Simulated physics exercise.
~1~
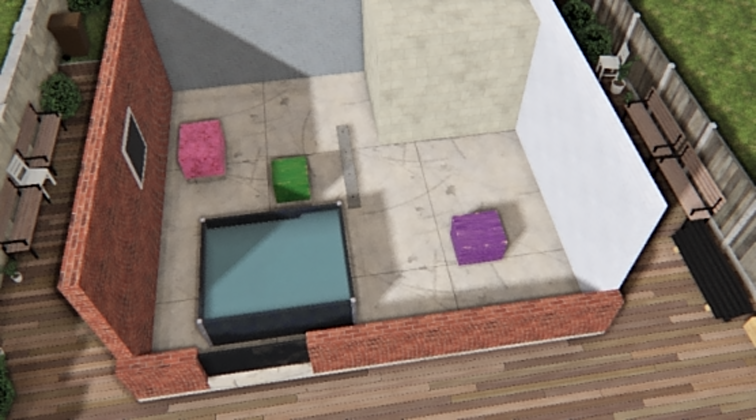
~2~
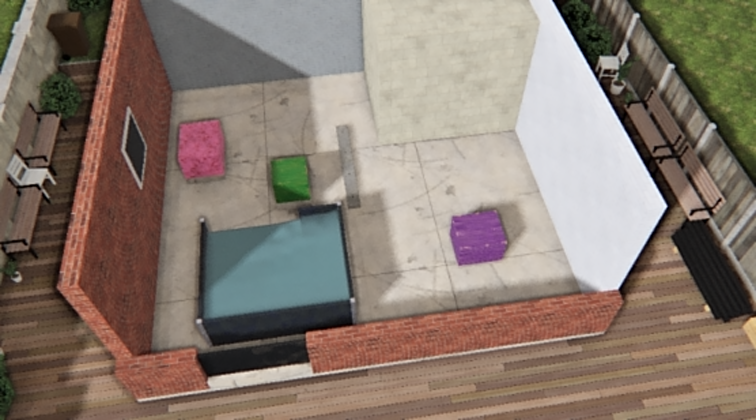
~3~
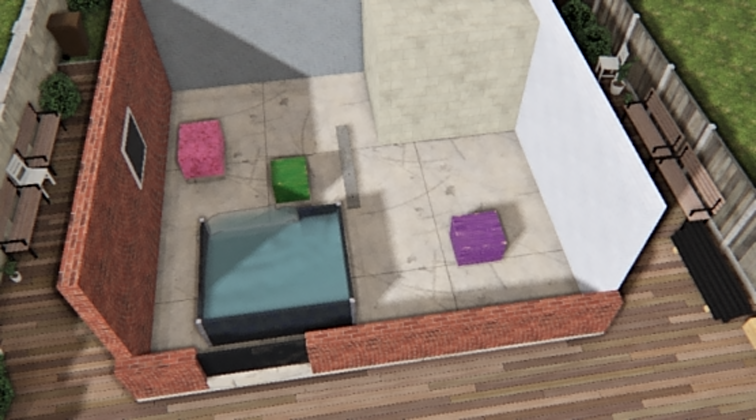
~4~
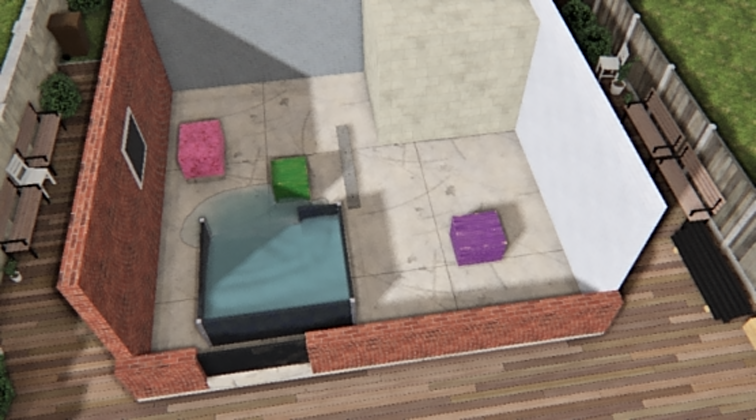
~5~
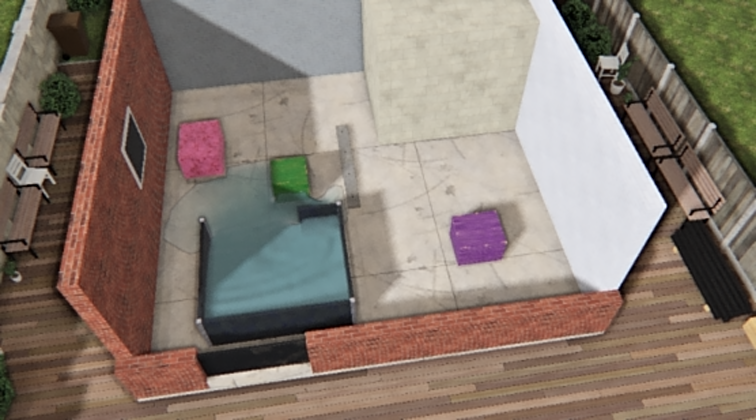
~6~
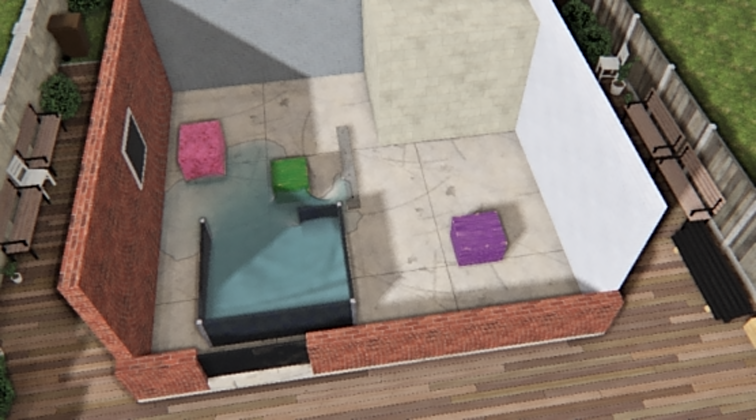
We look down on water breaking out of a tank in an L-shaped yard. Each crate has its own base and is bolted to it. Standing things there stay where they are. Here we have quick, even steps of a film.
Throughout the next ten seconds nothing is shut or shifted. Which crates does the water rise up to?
As I see it, the green crate will be reached, the pink crate will be reached, the purple crate will be reached.
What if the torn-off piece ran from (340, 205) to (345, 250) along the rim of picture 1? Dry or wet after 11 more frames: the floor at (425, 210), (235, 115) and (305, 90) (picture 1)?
Going through them in turn: Reached by the flood, then still unsoaked, then still unsoaked.
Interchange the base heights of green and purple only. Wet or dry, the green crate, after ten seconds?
My guess is that the green one is inundated.
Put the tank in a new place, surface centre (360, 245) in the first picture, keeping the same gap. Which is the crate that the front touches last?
That would be the one in purple.
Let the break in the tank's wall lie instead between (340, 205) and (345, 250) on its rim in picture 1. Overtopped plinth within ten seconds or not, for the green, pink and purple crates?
Here's how it goes: The green crate is left untouched, the pink crate is left untouched, and the purple crate is swamped.
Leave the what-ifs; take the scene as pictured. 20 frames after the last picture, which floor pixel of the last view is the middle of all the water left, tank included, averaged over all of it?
I would point to (267, 190).
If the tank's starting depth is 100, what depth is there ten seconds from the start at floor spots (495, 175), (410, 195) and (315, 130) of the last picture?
About 6, 4, 14 %.
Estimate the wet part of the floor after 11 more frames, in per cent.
My estimate is roughly 50 percent.
A moment on, water covers 35 % of the floor; the green crate water round its plinth, the pink crate water round its plinth, the purple crate not reached.
Next, water covers 50 % of the floor; the green crate water round its plinth, the pink crate water round its plinth, the purple crate water round its plinth.
Then, water covers 70 % of the floor; the green crate water round its plinth, the pink crate water round its plinth, the purple crate water round its plinth.
Later, water covers 90 % of the floor; the green crate water round its plinth, the pink crate water round its plinth, the purple crate water round its plinth.
In the end, water covers 100 % of the floor; the green crate was topped, the pink crate was topped, the purple crate was topped.
